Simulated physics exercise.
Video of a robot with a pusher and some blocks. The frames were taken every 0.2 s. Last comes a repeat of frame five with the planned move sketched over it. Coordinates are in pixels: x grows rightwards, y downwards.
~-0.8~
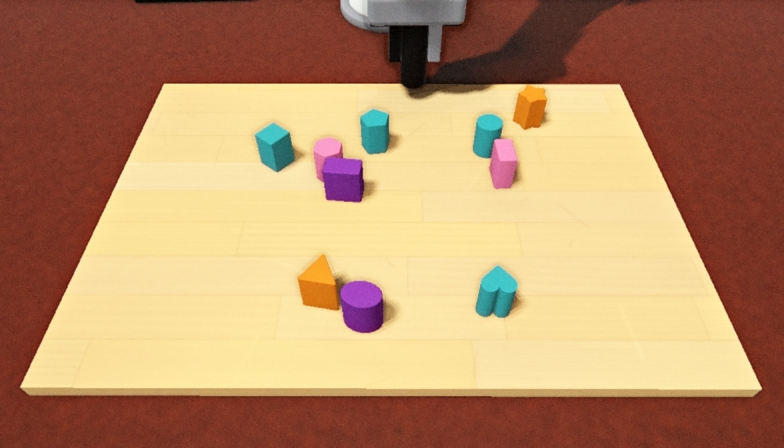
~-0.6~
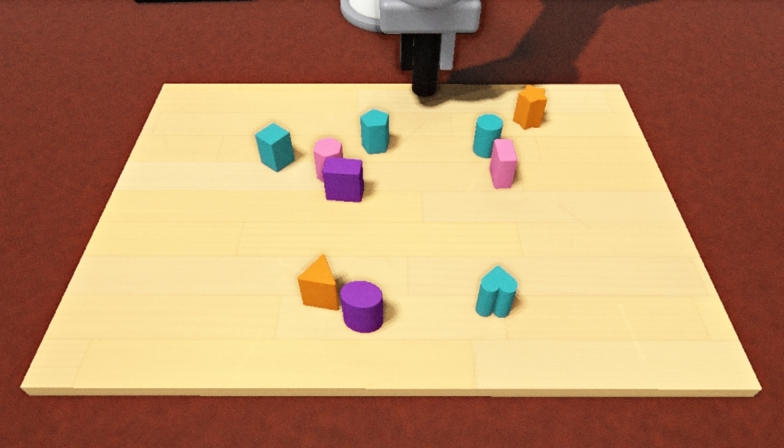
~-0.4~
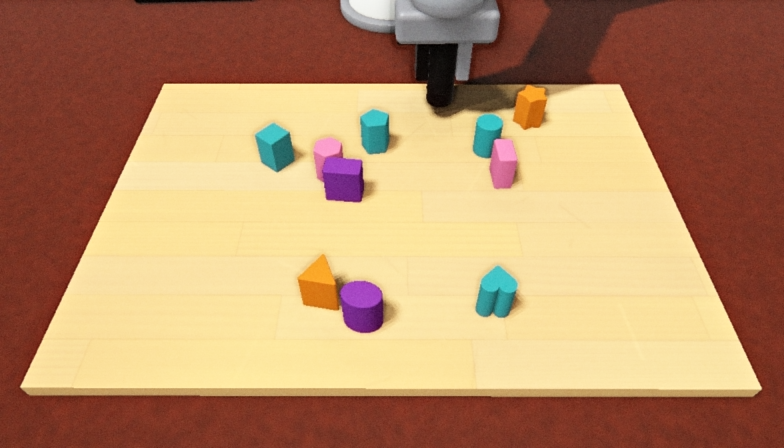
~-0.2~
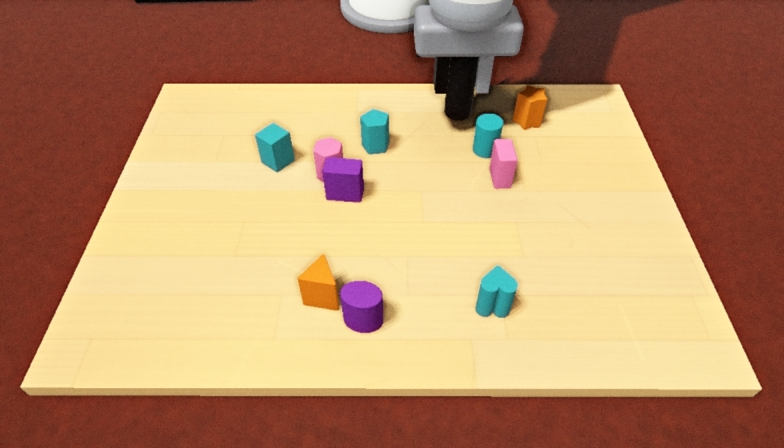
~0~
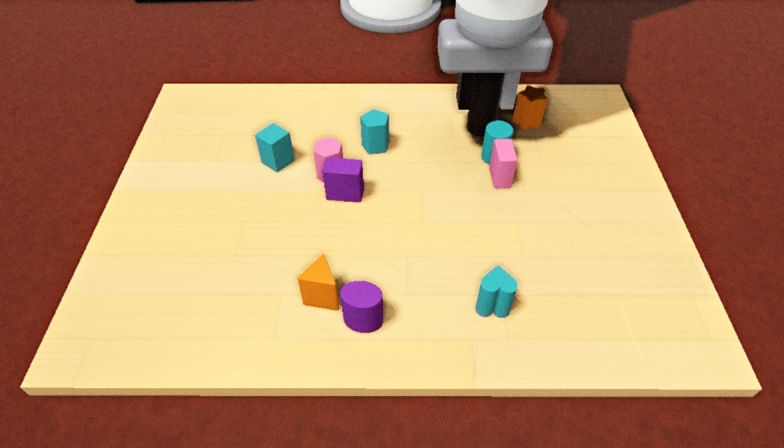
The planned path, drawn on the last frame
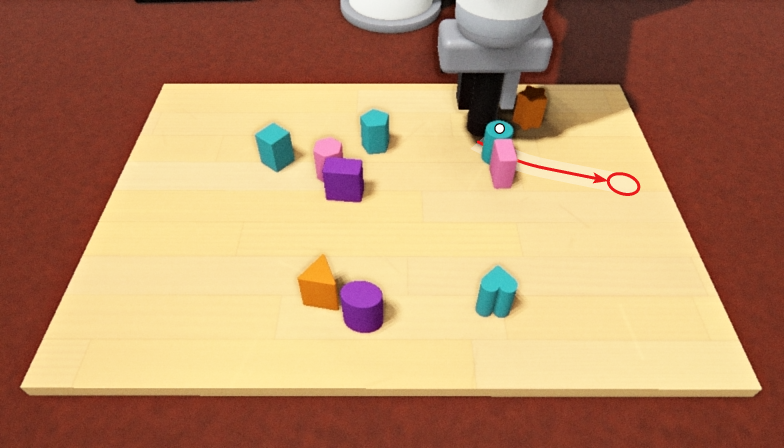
The clip opens on a wooden board scattered with turquoise, pink, purple and orange blocks, with a robot's dark pusher at the far edge. The pusher moves right and slightly nearer across the board, then nudges the turquoise cylinder a little toward the pink block, while the other blocks stay still.
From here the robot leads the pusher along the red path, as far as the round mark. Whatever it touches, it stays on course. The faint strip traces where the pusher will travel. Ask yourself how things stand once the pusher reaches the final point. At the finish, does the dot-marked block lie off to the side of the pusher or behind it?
It seems so.
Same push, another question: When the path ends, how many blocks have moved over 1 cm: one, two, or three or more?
Count: 2.
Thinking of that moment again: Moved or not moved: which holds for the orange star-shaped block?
The block you're asking about stays where it is.
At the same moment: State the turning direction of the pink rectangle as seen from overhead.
From the top, the block rotates clockwise.
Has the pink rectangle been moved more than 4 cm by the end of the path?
No, that is not what happens.
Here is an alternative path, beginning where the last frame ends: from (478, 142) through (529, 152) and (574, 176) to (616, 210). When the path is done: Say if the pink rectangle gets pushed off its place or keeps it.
It is moved from its place.
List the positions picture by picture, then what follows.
In the first picture, tip of the pusher (413, 82), middles of tops, turquoise circle (490, 121), pink rectangle (506, 149), orange star-shaped block (534, 93).
In the second picture, pusher (424, 90), nothing pushed.
In the third picture, pusher (439, 101), nothing pushed.
In the fourth picture, pusher (458, 113), nothing pushed.
In the fifth picture, pusher (480, 129), turquoise circle (500, 129), pink rectangle (506, 149), orange star-shaped block (534, 93).
The line goes from (478, 142) via (521, 162) and (571, 173), ending at (623, 184); the dot is on the turquoise circle.
The first path, step by step. One third of the way, pusher (524, 149); turquoise circle (539, 152); pink rectangle (517, 165), turned 55° clockwise.
Two thirds of the way, pusher (575, 161); turquoise circle (550, 158); pink rectangle (517, 165), turned 55° clockwise.
At the end, pusher (629, 171); turquoise circle (550, 158); pink rectangle (517, 165), turned 55° clockwise; orange star-shaped block unmoved.
